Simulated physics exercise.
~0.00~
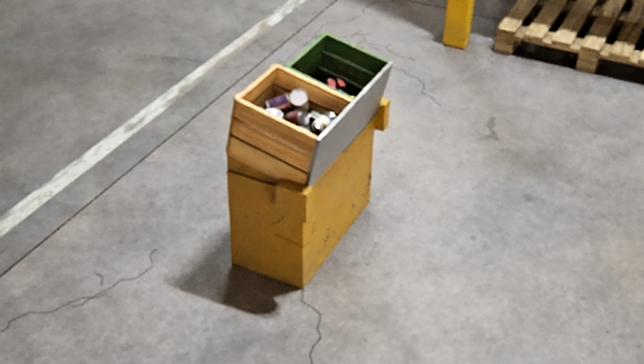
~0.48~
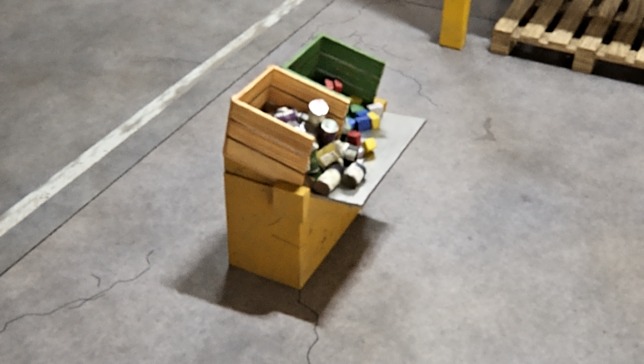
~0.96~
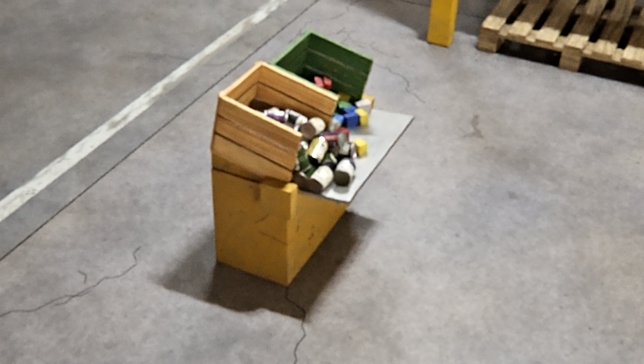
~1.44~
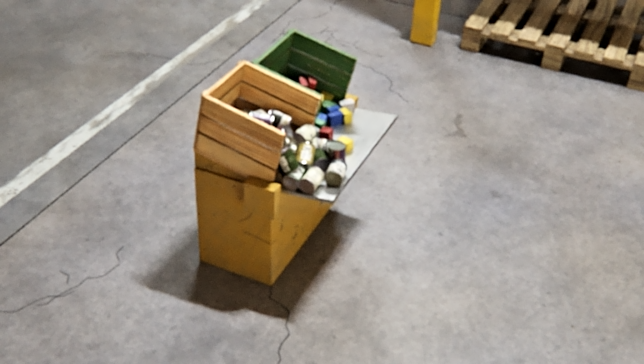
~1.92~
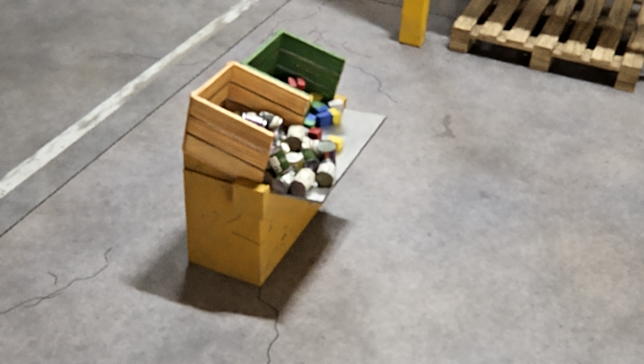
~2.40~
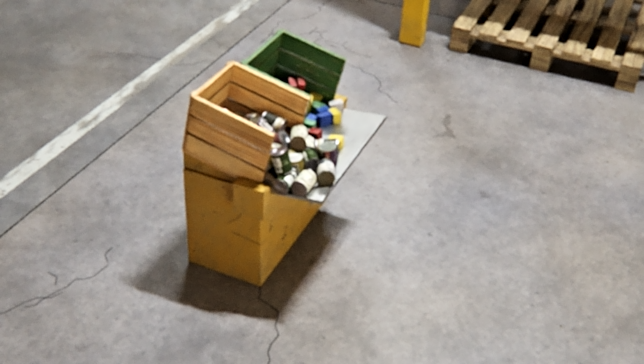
A grey flap drops open and jumbled small items slide onto it from two bins.
